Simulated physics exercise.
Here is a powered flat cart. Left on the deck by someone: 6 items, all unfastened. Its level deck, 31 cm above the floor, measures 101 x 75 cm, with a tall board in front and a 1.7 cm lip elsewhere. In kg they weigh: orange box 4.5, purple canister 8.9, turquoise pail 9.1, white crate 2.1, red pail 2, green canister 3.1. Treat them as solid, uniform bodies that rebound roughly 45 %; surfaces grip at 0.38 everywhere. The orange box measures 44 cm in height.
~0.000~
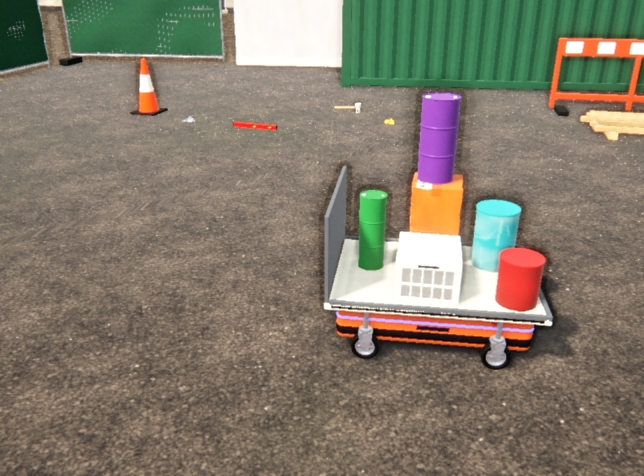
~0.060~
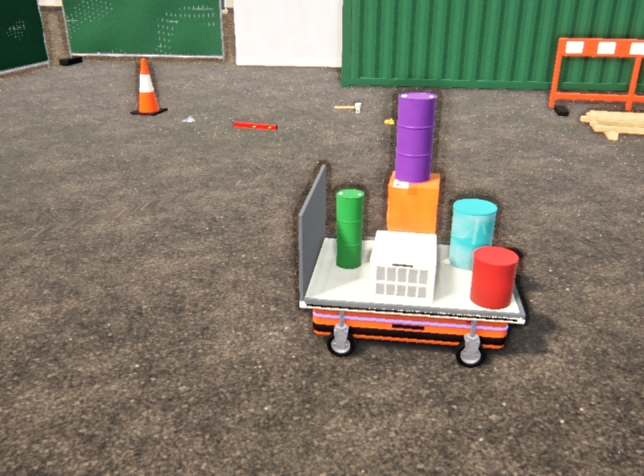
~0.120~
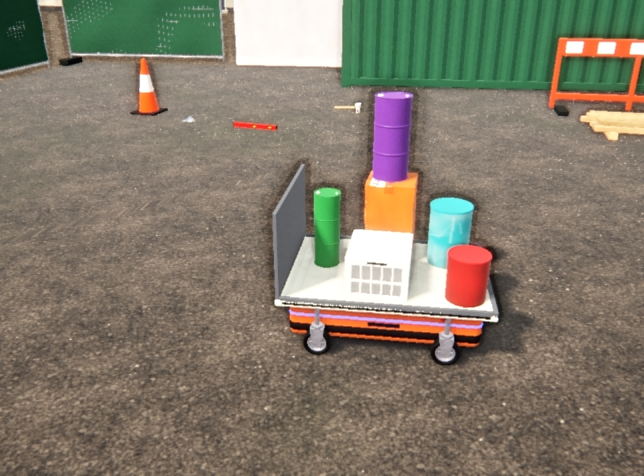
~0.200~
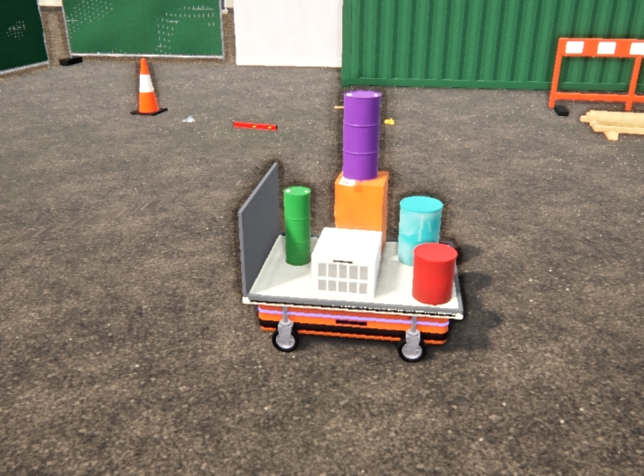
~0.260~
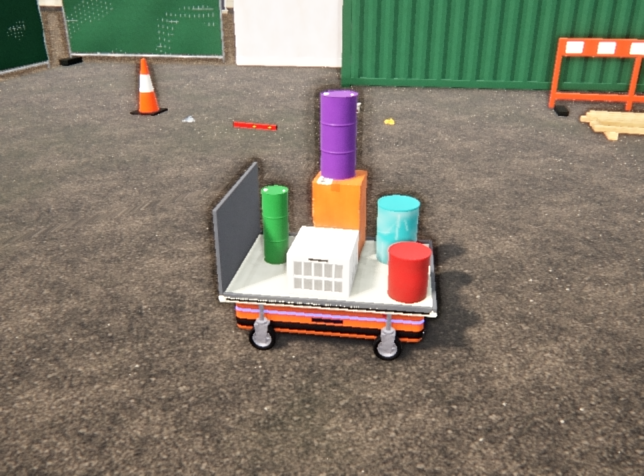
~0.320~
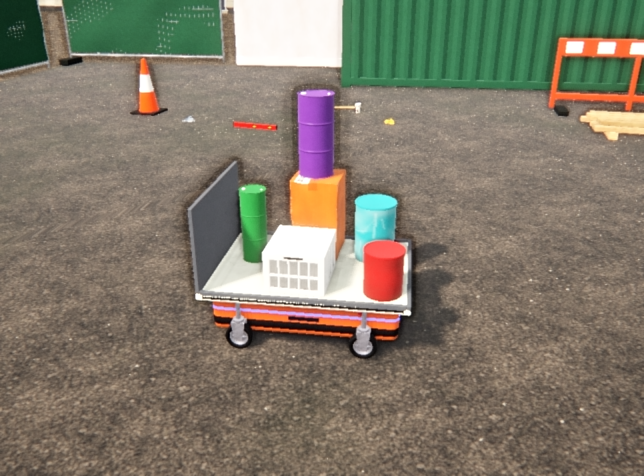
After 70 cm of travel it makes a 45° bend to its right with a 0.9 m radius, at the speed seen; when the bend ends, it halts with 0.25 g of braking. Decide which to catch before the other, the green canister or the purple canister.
I would say the first of the pair.
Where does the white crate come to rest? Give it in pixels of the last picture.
Its middle comes to rest around (118, 175).
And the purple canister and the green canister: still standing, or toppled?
In the last frame the purple canister does not stay up and the green canister does not stay up.
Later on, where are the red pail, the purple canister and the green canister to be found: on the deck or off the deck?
When everything stops, the red pail is still in bounds, the purple canister is out of bounds, and the green canister is out of bounds.
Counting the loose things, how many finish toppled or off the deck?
In total, 3.
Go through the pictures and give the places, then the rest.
In the first frame, 0 cm covered; green canister (372, 231); purple canister (438, 139).
In the second frame, 12 cm covered; white crate (404, 266); red pail (493, 278).
In the third frame, 24 cm covered; orange box (391, 217); turquoise pail (449, 234).
In the fourth frame, 40 cm covered; white crate (348, 263); red pail (433, 274).
In the fifth frame, 52 cm covered; orange box (340, 214); turquoise pail (397, 231).
In the sixth frame, 64 cm covered; green canister (254, 224); purple canister (316, 134).
After 0.82 s, 164 cm covered, turned 45°; green canister now off the deck; purple canister leaning 28° near (171, 124); orange box leaning 26°.
After 1.32 s, 237 cm covered, turned 45°; purple canister now off the deck; orange box leaning 46°; white crate slid 4 cm.
By the end (2.1 s), off the deck, purple canister and green canister; tipped over on the deck, orange box; the other 3 in place, give or take 10 cm. Green canister went at 0.66 s; purple canister went at 0.90 s.
